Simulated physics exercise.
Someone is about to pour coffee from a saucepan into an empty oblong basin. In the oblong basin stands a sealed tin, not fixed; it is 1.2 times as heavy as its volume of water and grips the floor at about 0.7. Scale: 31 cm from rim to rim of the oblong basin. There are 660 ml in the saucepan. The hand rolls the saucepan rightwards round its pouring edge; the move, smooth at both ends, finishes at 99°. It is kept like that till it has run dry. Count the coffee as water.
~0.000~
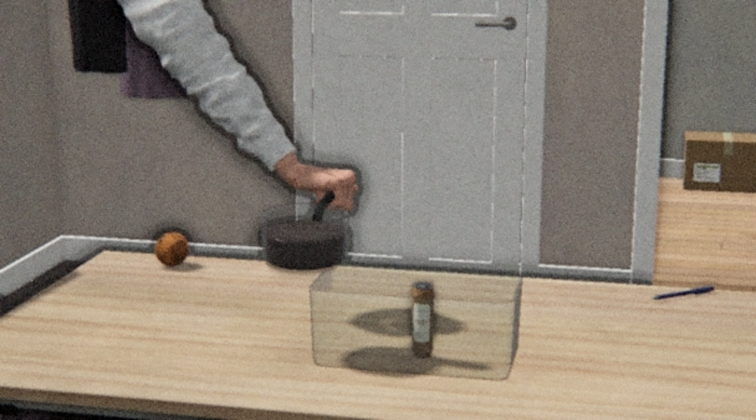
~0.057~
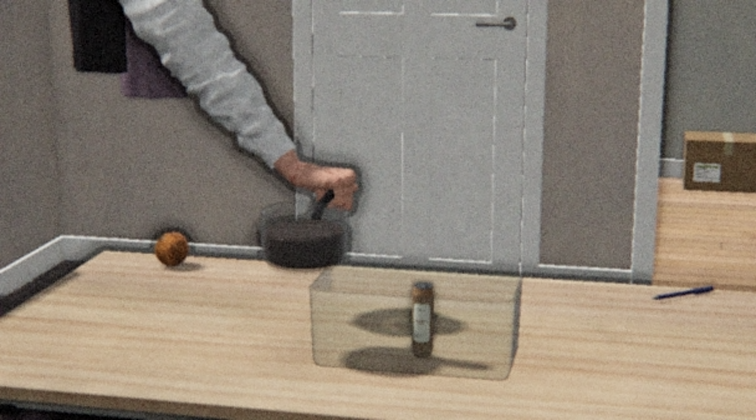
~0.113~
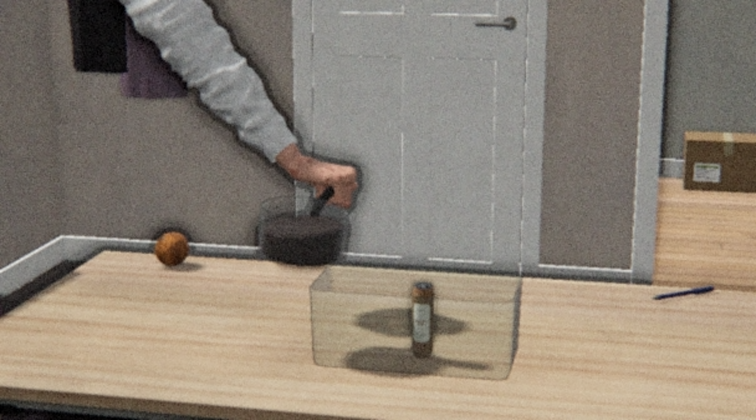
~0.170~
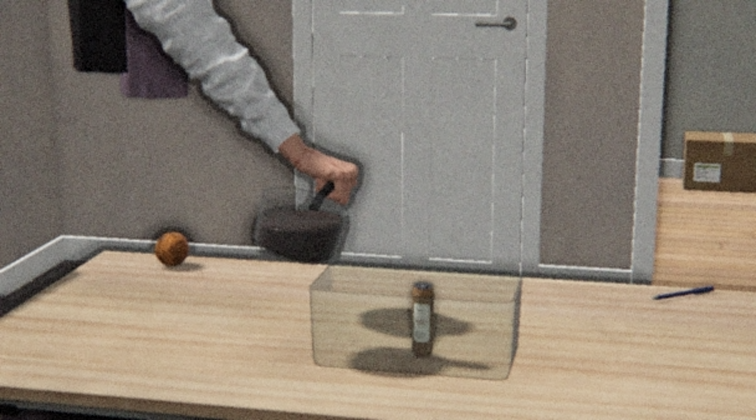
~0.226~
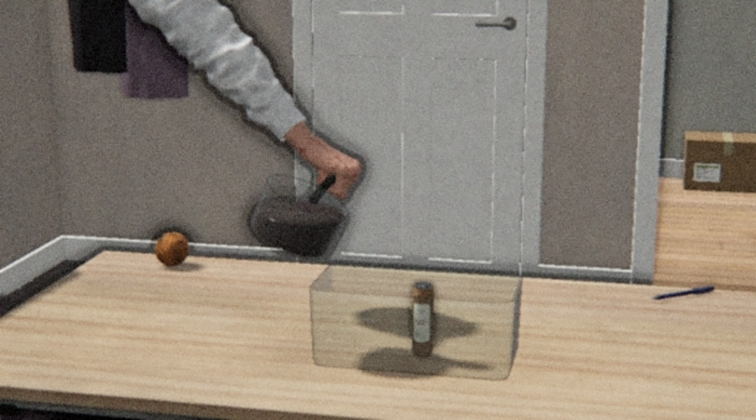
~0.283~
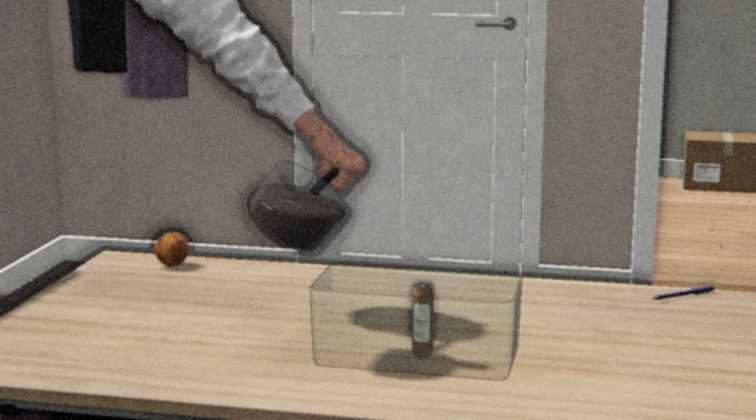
A hand holding a dark saucepan above a wooden table, gradually tilting it rightwards beside a clear basin with a small bottle.
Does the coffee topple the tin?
The tin goes over.
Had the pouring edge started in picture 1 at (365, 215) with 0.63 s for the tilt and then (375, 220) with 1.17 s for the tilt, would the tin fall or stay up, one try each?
First it keeps standing; then it keeps standing.
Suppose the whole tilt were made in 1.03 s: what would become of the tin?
The tin falls.
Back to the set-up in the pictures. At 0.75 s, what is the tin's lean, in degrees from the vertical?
It is at some 15°.
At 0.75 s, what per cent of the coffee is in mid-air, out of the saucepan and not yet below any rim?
Some 14 per cent.
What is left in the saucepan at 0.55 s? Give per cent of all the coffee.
Near 48 in a hundred.
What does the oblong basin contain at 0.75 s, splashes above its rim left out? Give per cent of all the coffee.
About 76 per cent.
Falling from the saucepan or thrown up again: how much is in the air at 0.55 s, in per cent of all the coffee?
About 46 per cent.
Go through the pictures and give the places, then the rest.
The first frame shows tilt 0°; pouring edge (347, 217); surface from (267, 228) to (346, 233); the oblong basin's rim runs from (320, 277) to (518, 290); the tin's top is at (423, 288).
The second frame shows tilt 2°; pouring edge (347, 217); surface from (266, 228) to (346, 231).
The third frame shows tilt 7°; pouring edge (347, 217); surface from (264, 226) to (345, 227).
The fourth frame shows tilt 14°; pouring edge (346, 217); surface from (262, 219) to (344, 222).
The fifth frame shows tilt 25°; pouring edge (346, 217); surface from (260, 208) to (344, 217).
The sixth frame shows tilt 37°; pouring edge (346, 217); surface from (257, 194) to (346, 212).
Then, 0.55 s in, the tilt is 91° and 48 per cent is still to pour; the tin stands where it began.
Then, 0.75 s in, the tilt is 99° and 9 per cent is still to pour; the tin leans 14°.
Then, 0.96 s in, the tilt is 99° and 2 per cent is still to pour; the tin lies on its side.
Then, 1.18 s in, the tilt is 99° and 0 per cent is still to pour; the tin lies on its side.
Finally, the tin lies on its side.
